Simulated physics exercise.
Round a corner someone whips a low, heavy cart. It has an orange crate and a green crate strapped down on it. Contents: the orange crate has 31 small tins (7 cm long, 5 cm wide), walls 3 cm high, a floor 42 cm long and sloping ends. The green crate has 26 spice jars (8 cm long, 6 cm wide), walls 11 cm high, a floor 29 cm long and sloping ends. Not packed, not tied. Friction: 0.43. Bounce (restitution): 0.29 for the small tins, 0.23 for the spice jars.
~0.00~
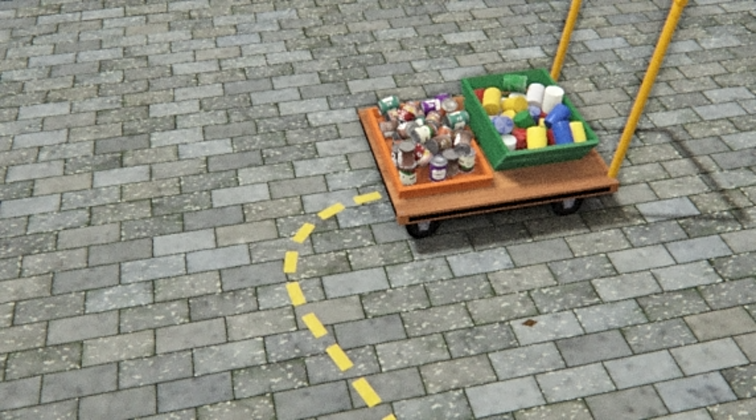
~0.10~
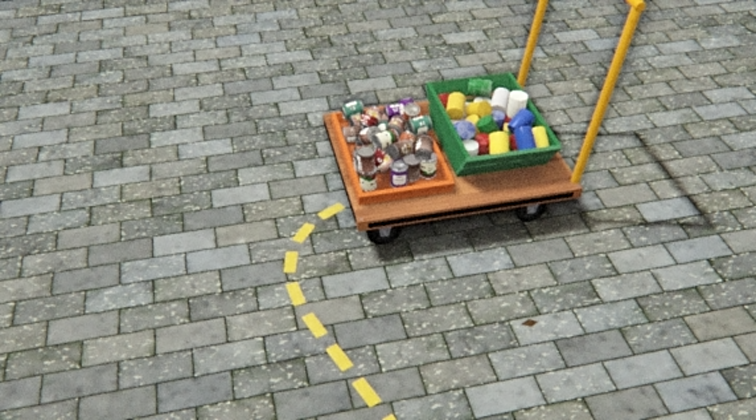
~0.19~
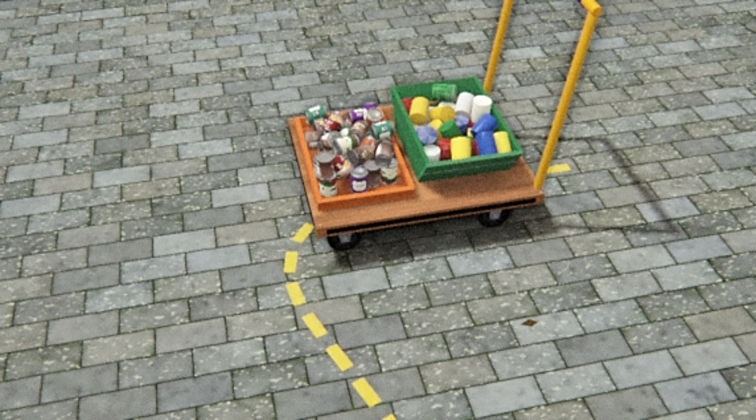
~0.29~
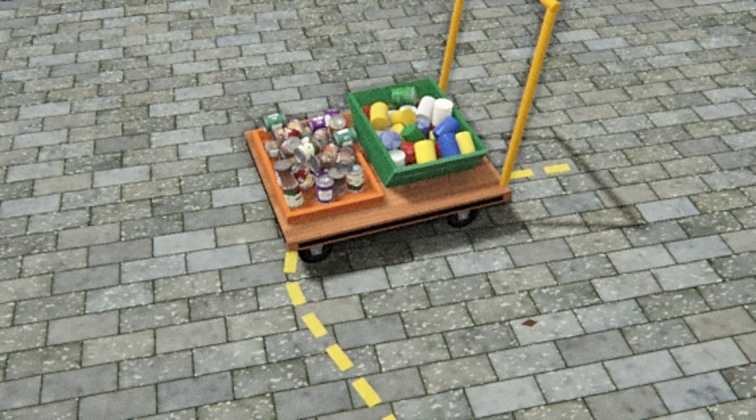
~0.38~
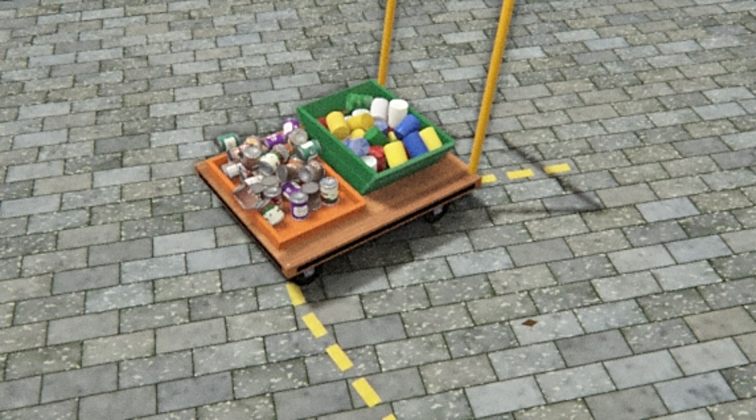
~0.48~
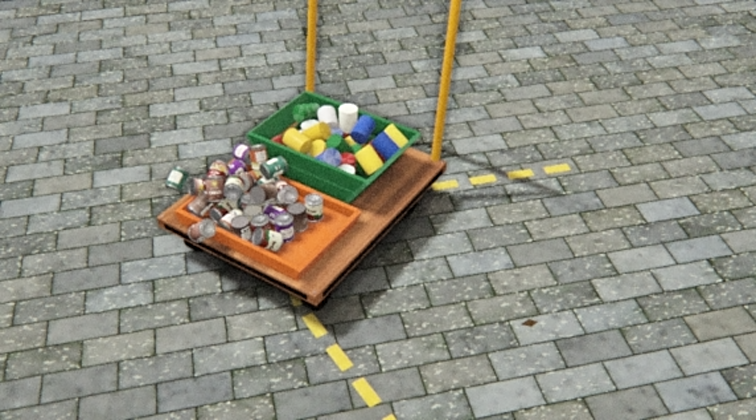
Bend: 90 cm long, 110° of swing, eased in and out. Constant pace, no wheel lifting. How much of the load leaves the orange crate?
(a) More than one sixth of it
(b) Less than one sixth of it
Answer: A.
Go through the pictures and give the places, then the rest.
In the first frame (we follow the rim corner now nearest the camera), orange crate at (401, 187); green crate at (508, 152); turned 0°, 0 cm rolled; nothing out yet.
Orange crate at (361, 193); green crate at (468, 157); turned 0°, 13 cm rolled, in the second frame.
Orange crate at (319, 199); green crate at (428, 163); turned 0°, 26 cm rolled, in the third frame.
Orange crate at (288, 213); green crate at (396, 168); turned 7°, 38 cm rolled, in the fourth frame.
Orange crate at (279, 238); green crate at (376, 174); turned 22°, 51 cm rolled; 2 out, the lowest tin at (227, 143), in the fifth frame.
Orange crate at (297, 268); green crate at (366, 181); turned 44°, 64 cm rolled; 2 out, the lowest tin at (177, 180), in the sixth frame.
After 0.53 s, 4 of 31 out of the orange crate and 0 of 26 out of the green crate.
After 0.66 s, 8 of 31 out of the orange crate and 0 of 26 out of the green crate.
After 0.86 s, 9 of 31 out of the orange crate and 0 of 26 out of the green crate.
Outcome (at 1.32 s), 9 of 31 out of the orange crate and 0 of 26 out of the green crate. Asked share, 9 of 31, 29 per cent.
